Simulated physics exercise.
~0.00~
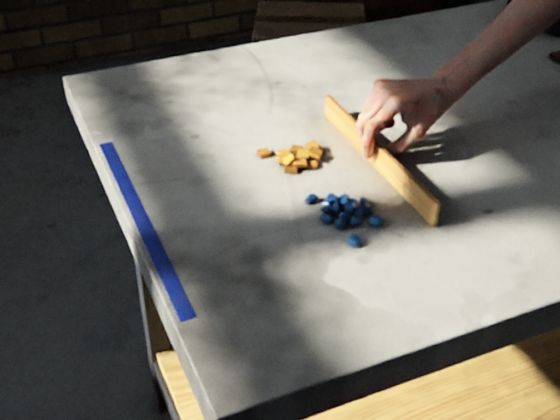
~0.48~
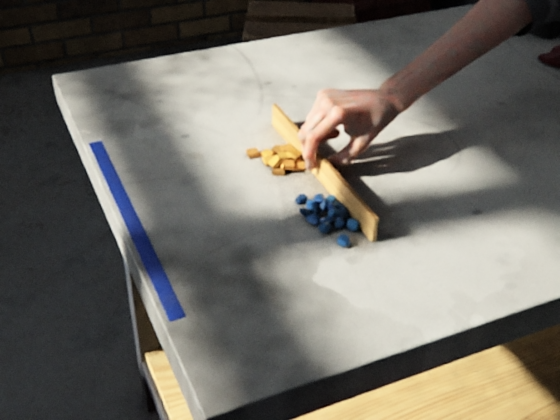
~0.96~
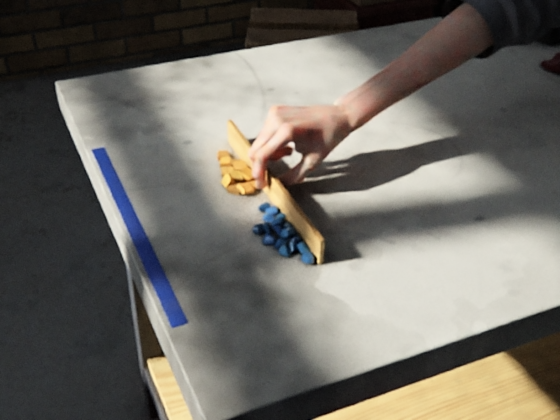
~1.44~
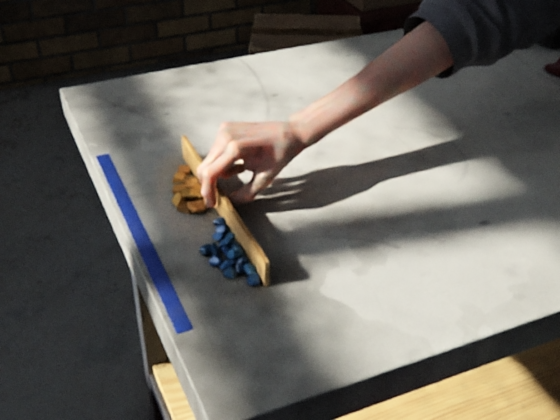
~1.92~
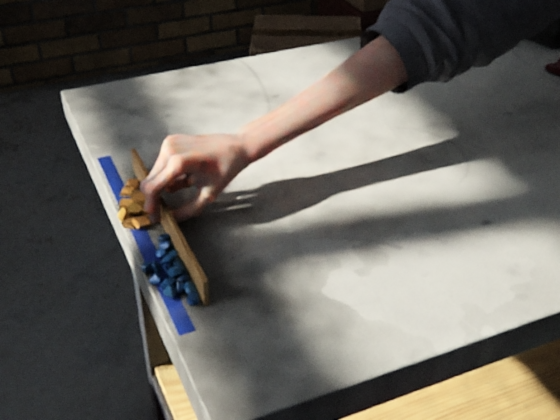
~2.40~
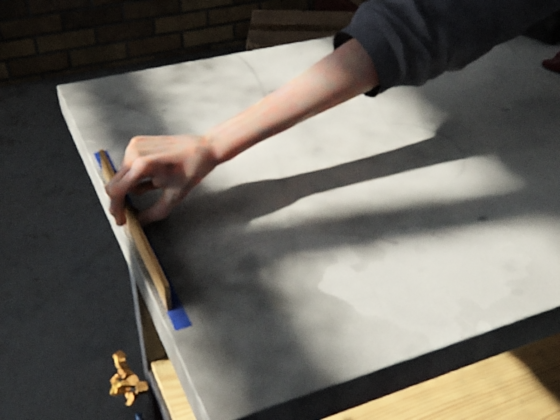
At first, a hand holds a strip of wood upright on a grey tabletop, with a small pile of yellow-orange pieces and a pile of blue pieces lying to its left. The hand slides the strip leftward, and it meets both piles and pushes them along. The pieces bunch against the wood as they travel toward a line of blue tape near the left edge. Soon both piles are crowded over the tape. The strip then comes to rest along the tape, the tabletop ahead of it is bare, and some yellow-orange pieces are seen falling below the edge.
